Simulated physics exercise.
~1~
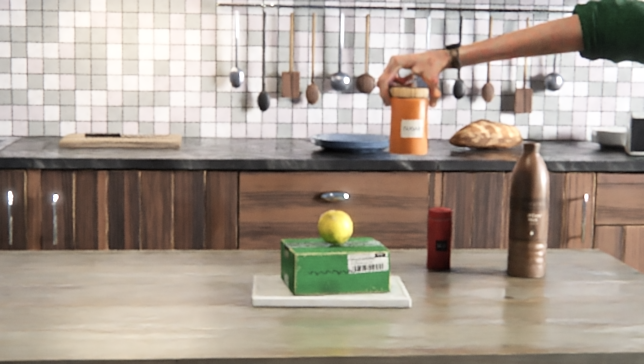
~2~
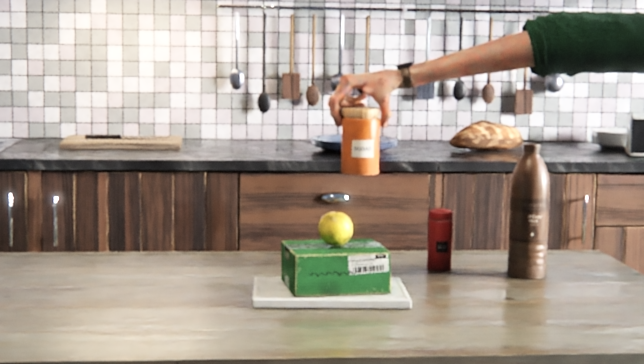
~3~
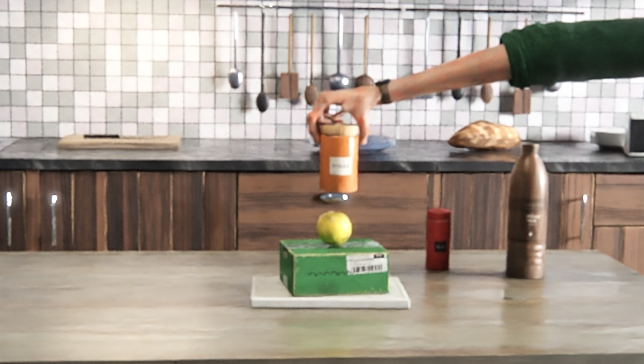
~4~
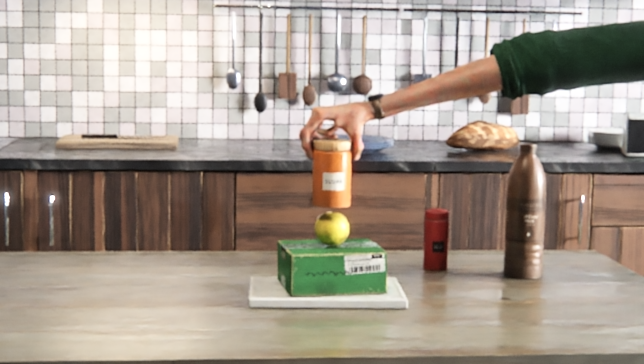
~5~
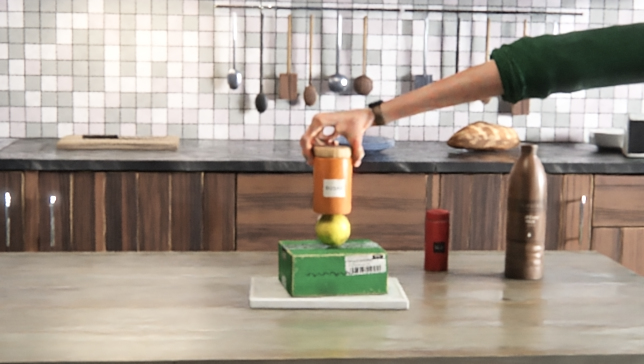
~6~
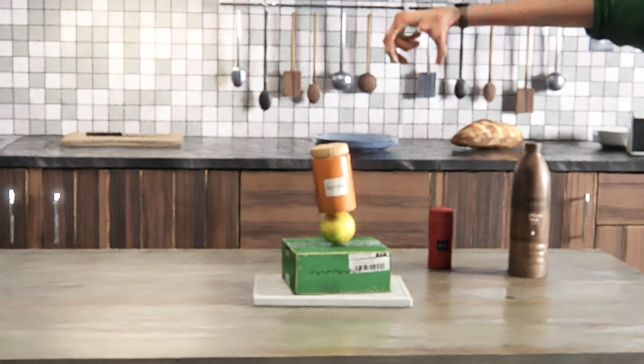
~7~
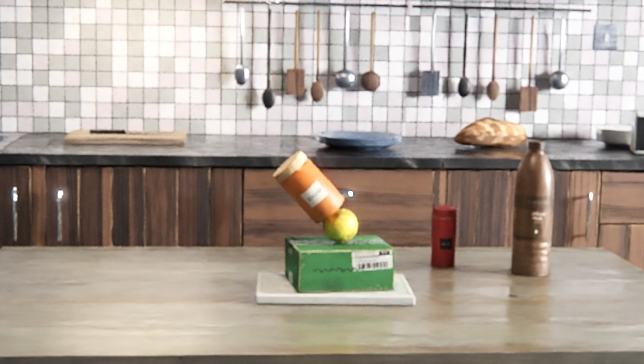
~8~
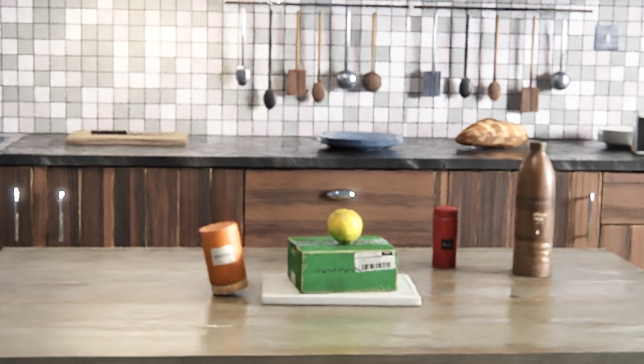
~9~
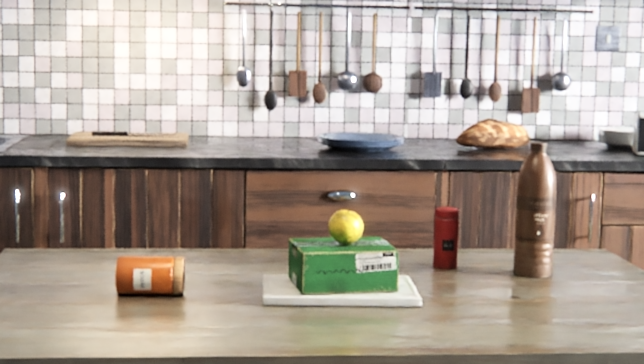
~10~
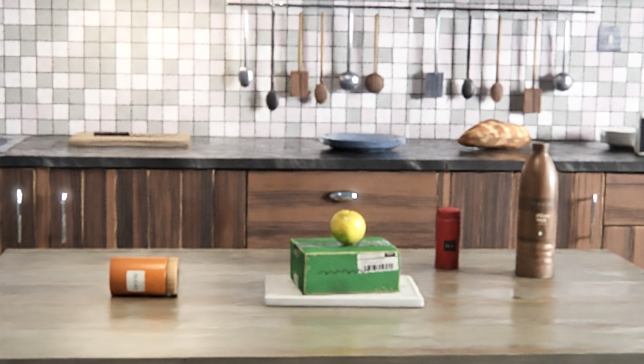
In a kitchen, a hand balancing an orange jar on a yellow-green fruit atop a green box, the released jar toppling left onto its side.
